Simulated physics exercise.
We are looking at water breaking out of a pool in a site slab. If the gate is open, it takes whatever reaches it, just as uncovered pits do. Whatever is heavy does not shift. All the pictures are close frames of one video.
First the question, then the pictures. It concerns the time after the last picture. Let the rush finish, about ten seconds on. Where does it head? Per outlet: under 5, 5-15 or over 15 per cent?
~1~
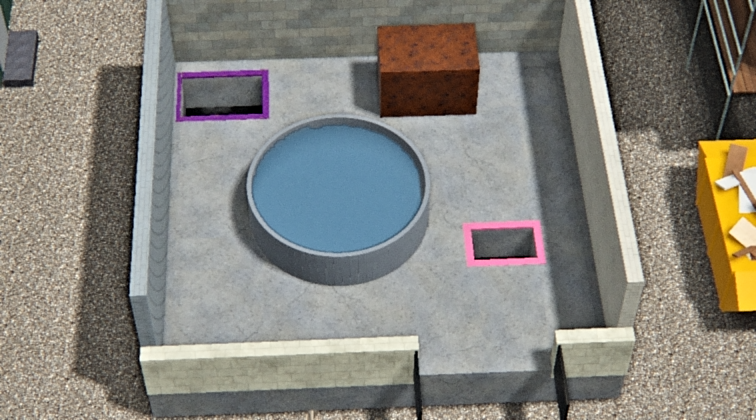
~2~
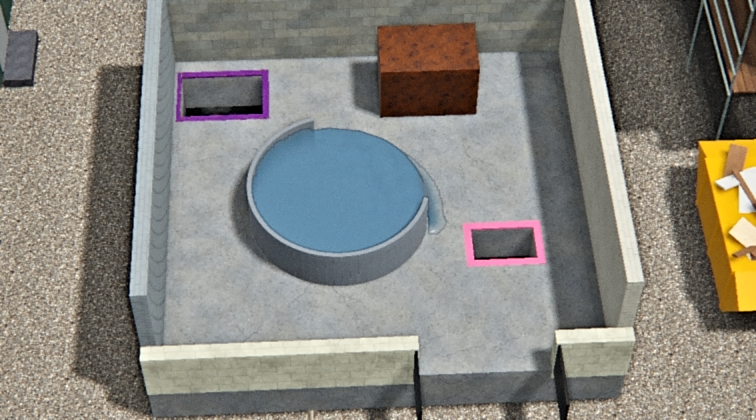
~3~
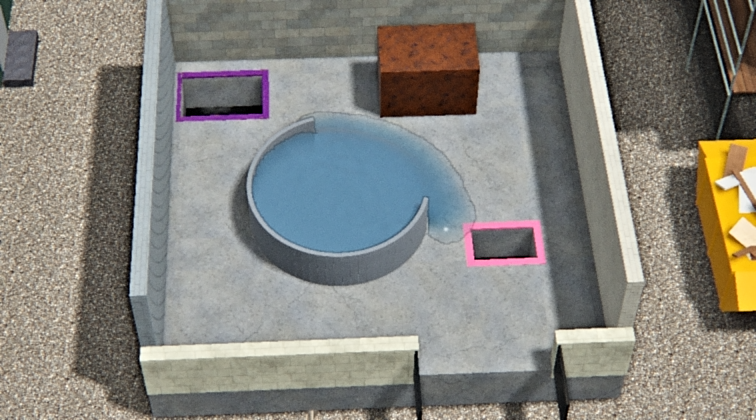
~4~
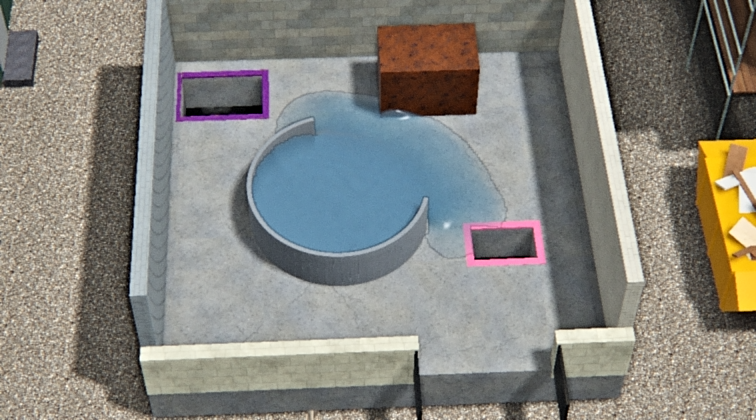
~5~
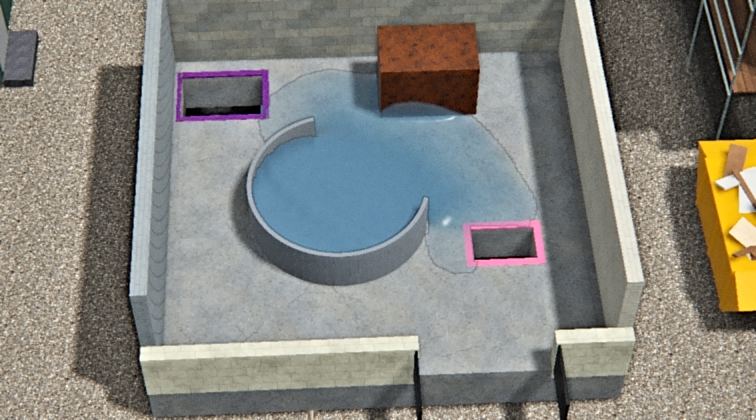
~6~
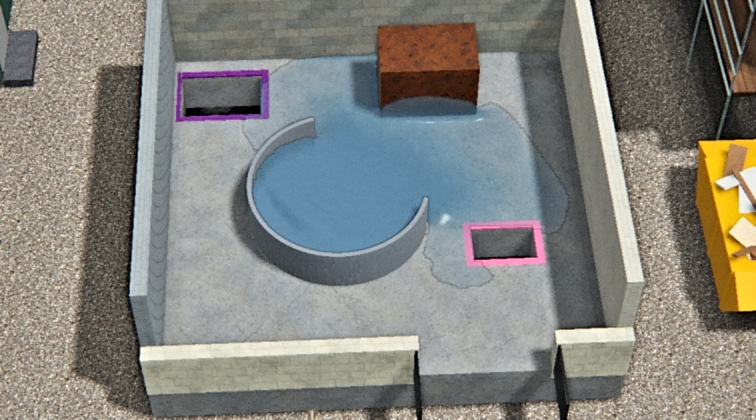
As I see it, gate: Five to fifteen per cent, pink pit: Past fifteen per cent, purple pit: Past fifteen per cent.
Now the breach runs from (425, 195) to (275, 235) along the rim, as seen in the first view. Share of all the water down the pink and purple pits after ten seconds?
Shares: Pink at 10 percent, purple at 14 percent.
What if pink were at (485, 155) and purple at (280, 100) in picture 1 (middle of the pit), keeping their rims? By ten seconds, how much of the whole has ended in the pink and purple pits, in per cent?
Pink share 50%, purple share 14%.
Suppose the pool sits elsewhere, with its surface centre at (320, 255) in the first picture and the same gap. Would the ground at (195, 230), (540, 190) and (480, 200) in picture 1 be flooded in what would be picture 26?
Taking them as they were asked, they come out bone dry, soaked, soaked.
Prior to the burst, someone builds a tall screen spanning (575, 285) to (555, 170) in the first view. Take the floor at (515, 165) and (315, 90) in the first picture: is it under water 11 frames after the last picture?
Going one by one, you'd find the first inundated and then the other inundated.
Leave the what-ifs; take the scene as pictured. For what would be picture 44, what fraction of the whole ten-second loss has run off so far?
Approximately 60 %.
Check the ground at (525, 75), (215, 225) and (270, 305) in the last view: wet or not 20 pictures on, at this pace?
Note - in order: Inundated / not inundated / not inundated.
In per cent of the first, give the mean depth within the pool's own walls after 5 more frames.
It comes to some 56 percent.
A moment on, water covers 35 % of the floor; the gate 0 %, the pink pit 2 %, the purple pit 0 %.
Next, water covers 45 % of the floor; the gate 0 %, the pink pit 2 %, the purple pit 2 %.
Then, water covers 55 % of the floor; the gate 0 %, the pink pit 4 %, the purple pit 7 %.
Later, water covers 70 % of the floor; the gate 6 %, the pink pit 13 %, the purple pit 14 %.
In the end, water covers 100 % of the floor; the gate 12 %, the pink pit 21 %, the purple pit 21 %.
